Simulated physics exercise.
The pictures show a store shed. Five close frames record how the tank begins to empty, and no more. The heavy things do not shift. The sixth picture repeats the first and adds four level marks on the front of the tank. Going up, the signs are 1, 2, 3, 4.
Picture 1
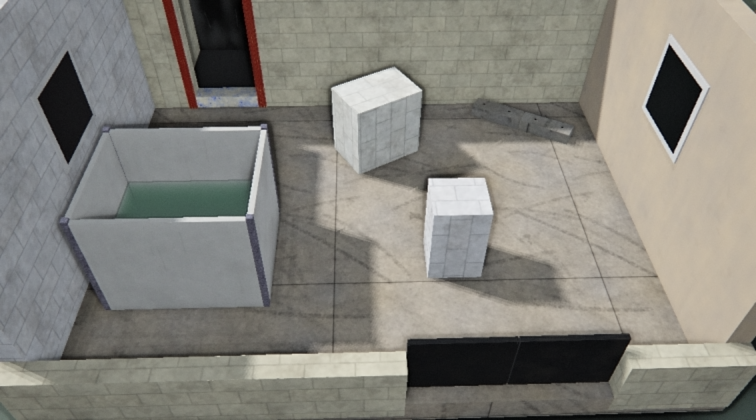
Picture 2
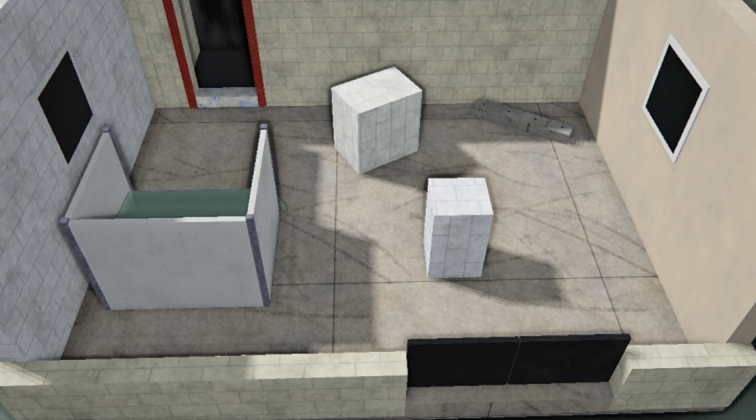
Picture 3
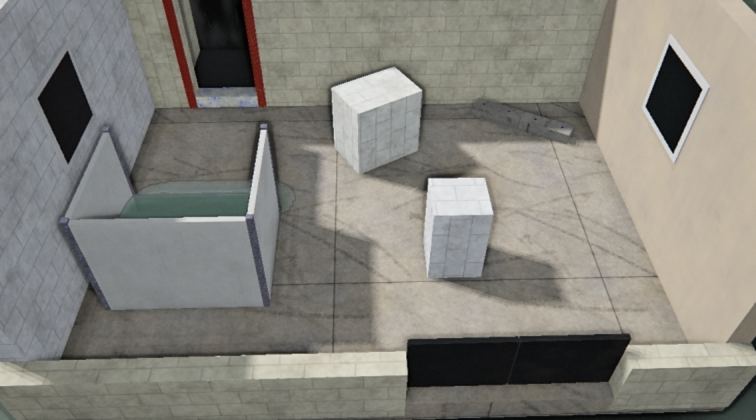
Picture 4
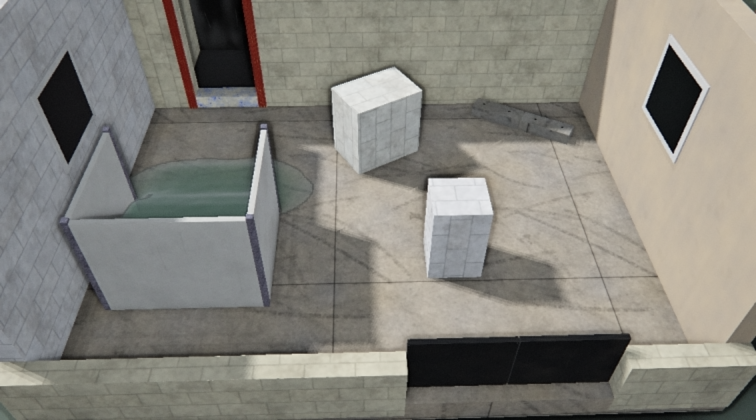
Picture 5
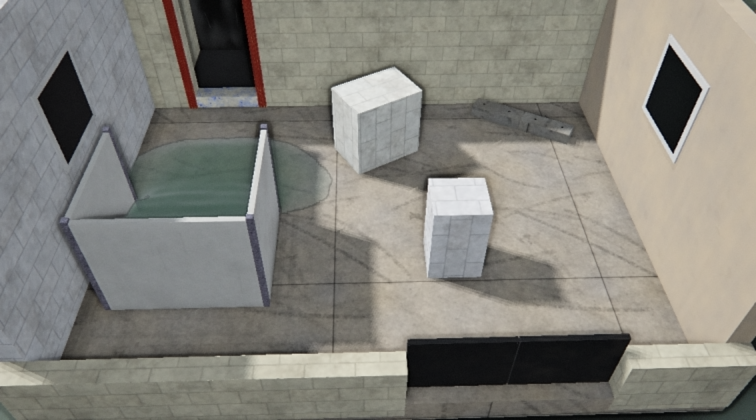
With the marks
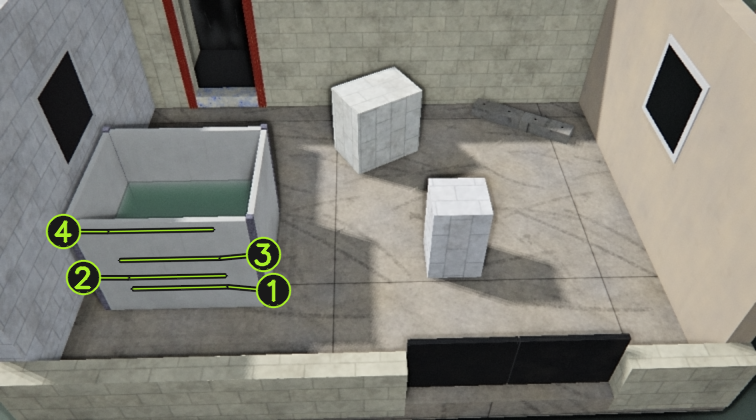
Green water sits in a pale, open-topped tank at the left of a walled store shed, seen from high above by a camera that stays still. Two white blocks stand on the grey floor, with a red-framed doorway at the back left and a black gate at the front. The tank's back wall vanishes, and the water spreads thinly backward and out to the right across the floor.
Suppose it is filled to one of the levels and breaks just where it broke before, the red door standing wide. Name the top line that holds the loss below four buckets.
Go for 1.
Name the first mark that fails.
Mark 2.
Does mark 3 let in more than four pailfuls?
Yes, it does.
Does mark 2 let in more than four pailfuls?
Yes, it does.
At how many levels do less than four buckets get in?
One of the four.
On the marked copy, 1 at (180, 287); 2 at (176, 276); 3 at (170, 259); 4 at (160, 230); from the bottom up 1, 2, 3, 4.
With 1, a bucket or two gets in.
With 2, about 8 bucketfuls get in.
With 3, dozens of bucketfuls pour in.
With 4, dozens of bucketfuls pour in.
